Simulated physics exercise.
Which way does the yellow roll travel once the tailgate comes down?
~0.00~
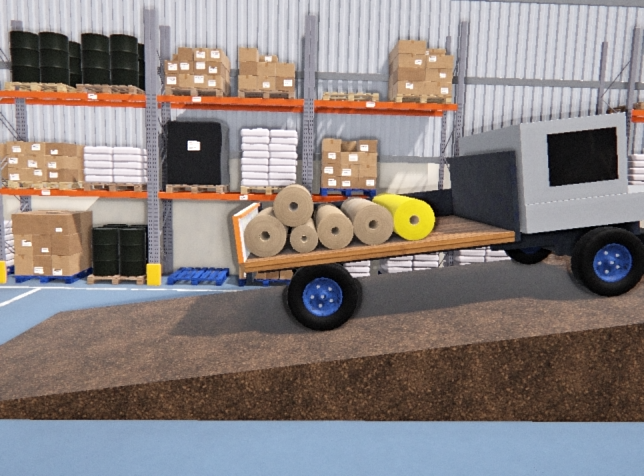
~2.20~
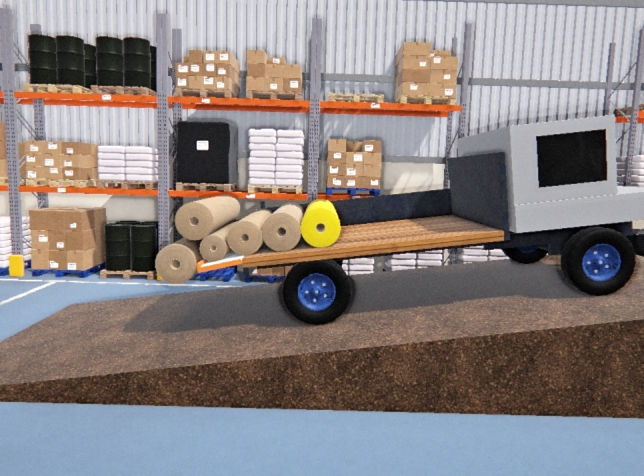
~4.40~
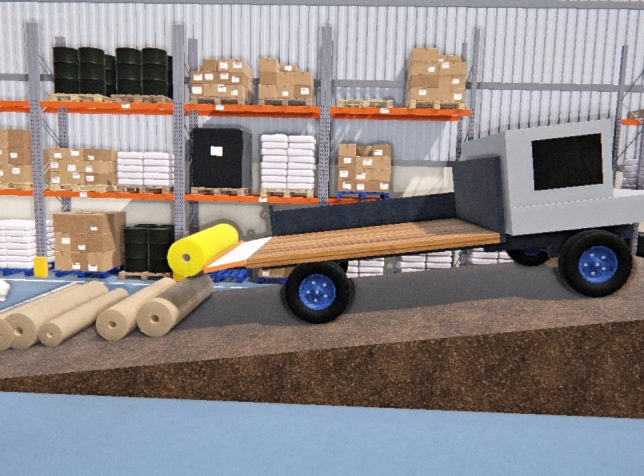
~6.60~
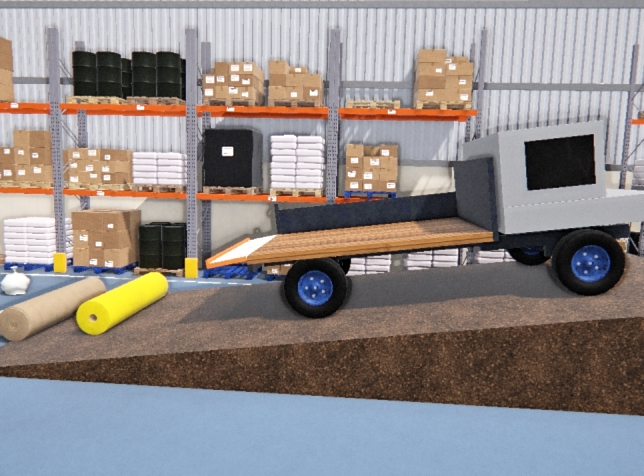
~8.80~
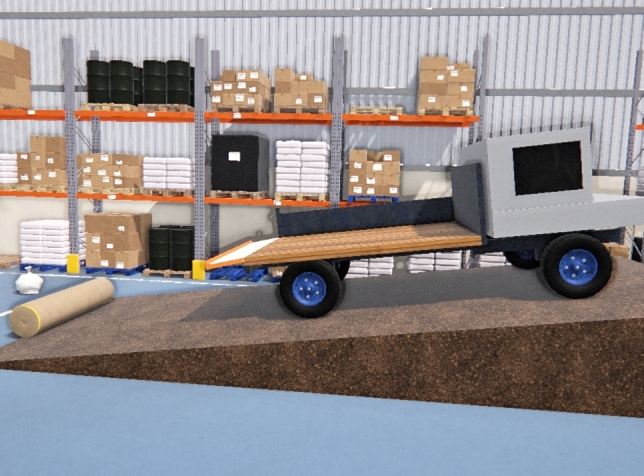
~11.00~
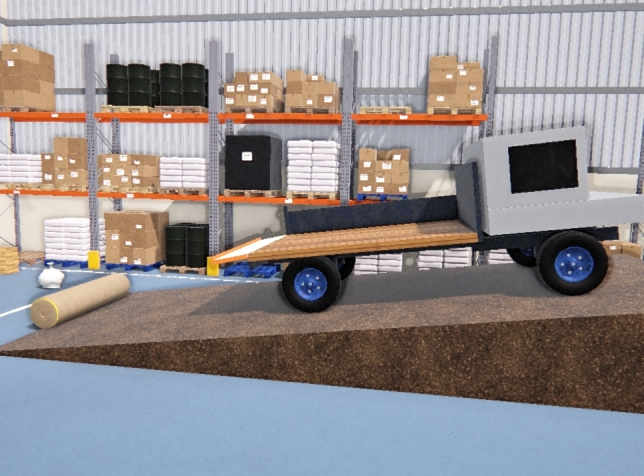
It rolls to the left, along the bed, over the lowered tailgate and on down the slope.
